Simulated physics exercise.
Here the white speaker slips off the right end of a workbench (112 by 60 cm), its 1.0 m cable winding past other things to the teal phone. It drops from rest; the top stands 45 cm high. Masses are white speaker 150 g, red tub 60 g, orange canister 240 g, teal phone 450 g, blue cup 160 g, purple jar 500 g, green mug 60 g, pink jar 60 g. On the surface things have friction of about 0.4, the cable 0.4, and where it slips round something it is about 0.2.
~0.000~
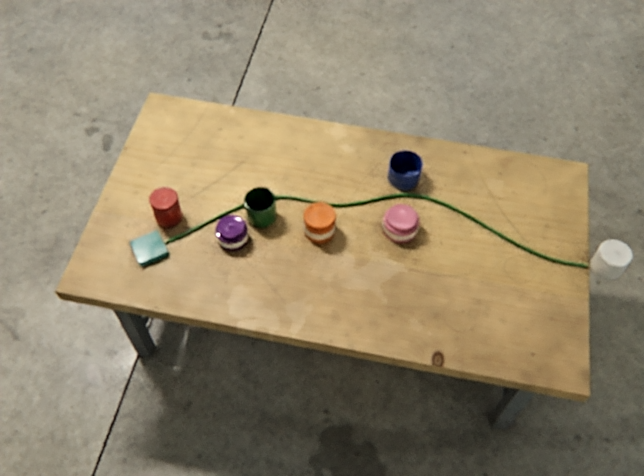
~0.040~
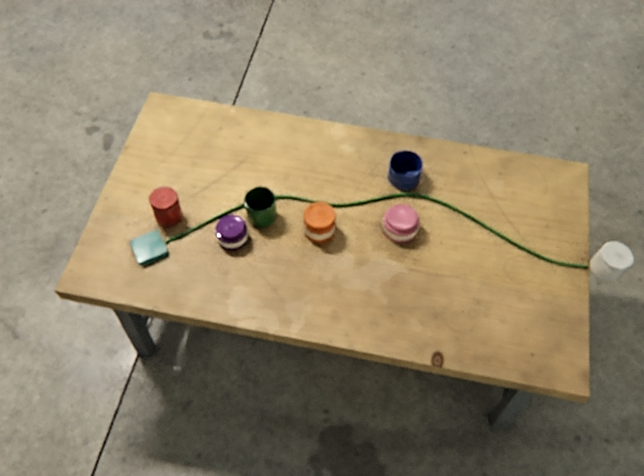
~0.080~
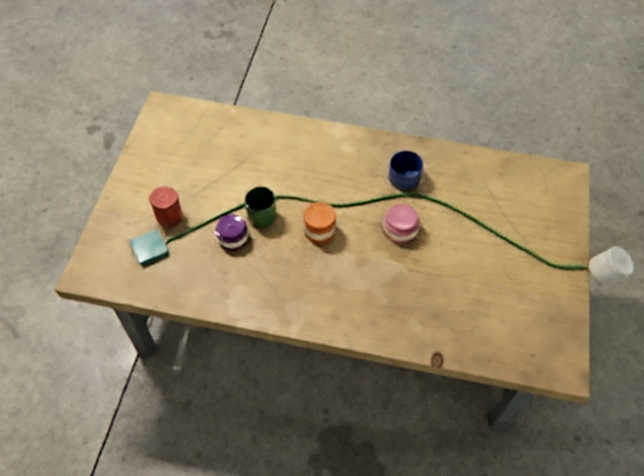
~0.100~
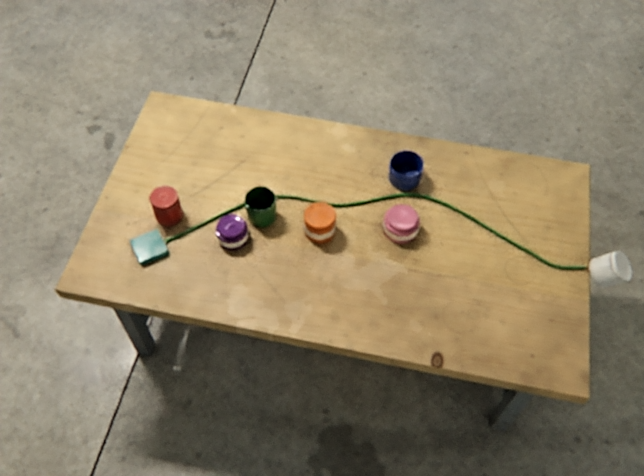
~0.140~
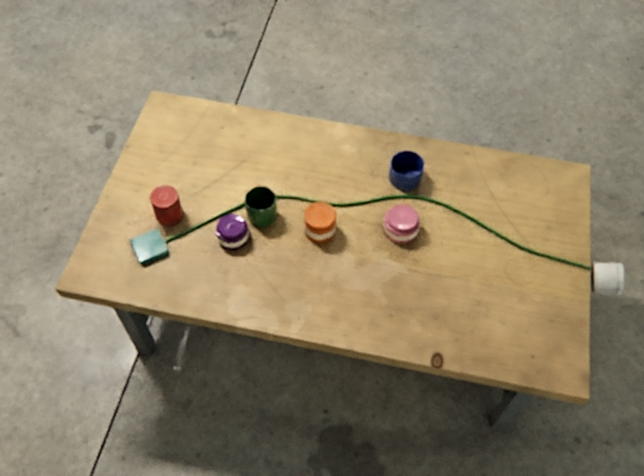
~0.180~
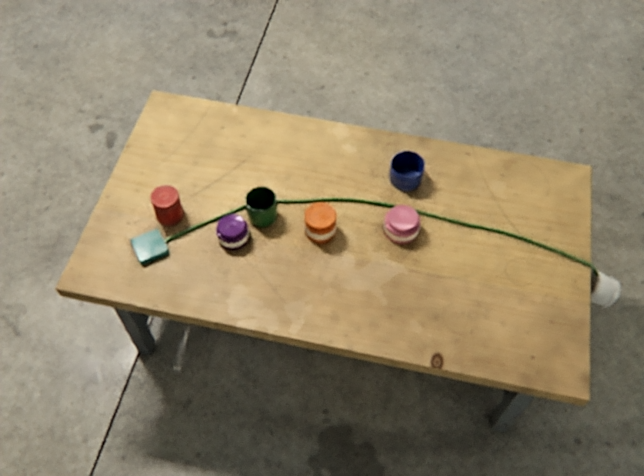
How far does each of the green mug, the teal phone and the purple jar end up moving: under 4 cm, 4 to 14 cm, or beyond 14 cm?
As I see it, the green mug goes a fair distance; the teal phone scarcely stirs; the purple jar scarcely stirs.
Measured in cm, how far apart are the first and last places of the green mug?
Net shift for the green mug is 10 cm.
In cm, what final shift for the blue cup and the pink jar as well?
The blue cup ends up 0 cm from where it began, and the pink jar 4 cm.
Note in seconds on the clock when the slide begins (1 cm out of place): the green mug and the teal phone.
About: Green mug 0.22 s, teal phone never.
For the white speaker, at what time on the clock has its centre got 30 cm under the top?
Not at all.
After 0.4 s, the cable's tail end at (167, 241); green mug 10 cm off its start, white speaker over the edge, pink jar 4 cm off its start.
After 0.7 s, the cable's tail end at (167, 241); green mug 10 cm off its start, pink jar 4 cm off its start, white speaker over the edge.
After 0.9 s, the cable's tail end at (167, 241); green mug 10 cm off its start at (269, 235), white speaker over the edge, pink jar 4 cm off its start at (403, 230).
After 1.2 s, the cable's tail end at (167, 241); green mug 10 cm off its start, white speaker over the edge, pink jar 4 cm off its start.
After 2.4 s, the cable's tail end at (167, 241); green mug 10 cm off its start at (269, 235), teal phone 0 cm off its start at (150, 244), purple jar 0 cm off its start at (231, 225), white speaker over the edge.
